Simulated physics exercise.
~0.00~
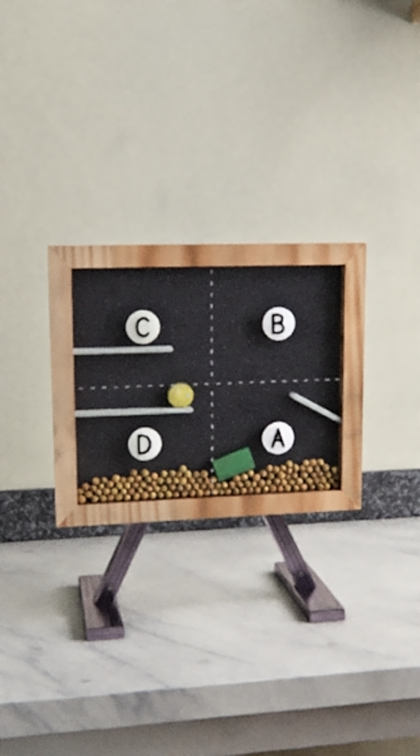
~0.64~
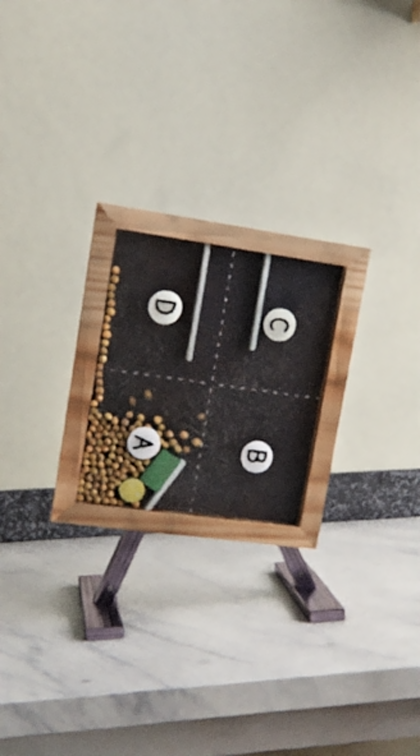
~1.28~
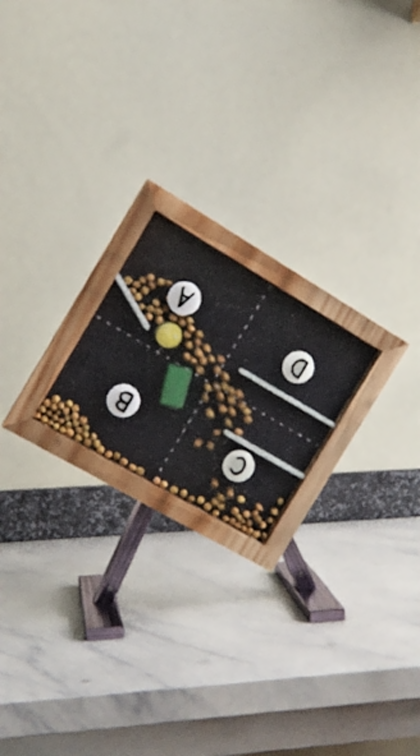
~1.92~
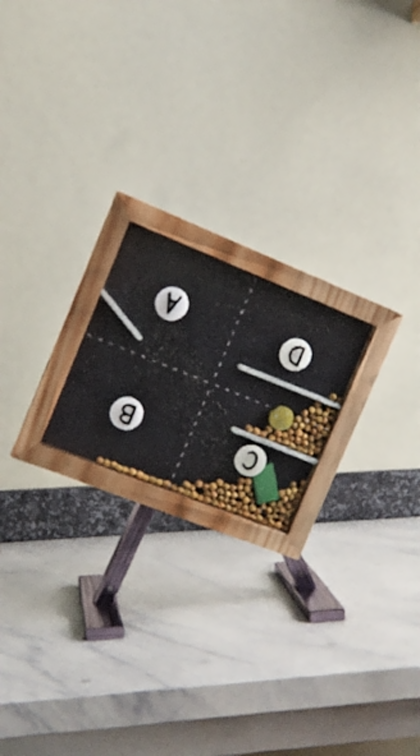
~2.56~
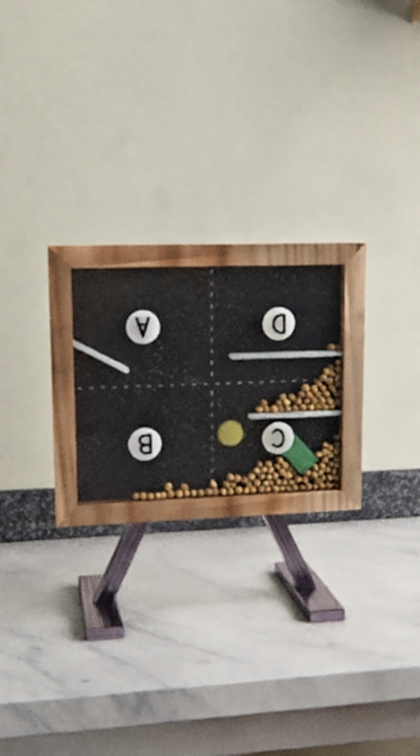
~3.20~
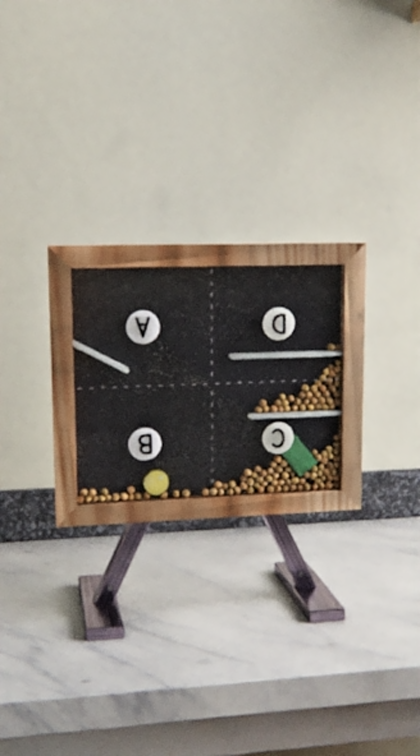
Inside a framed box turned upside down, beads and a green block tumble as a yellow disc ends lower left.
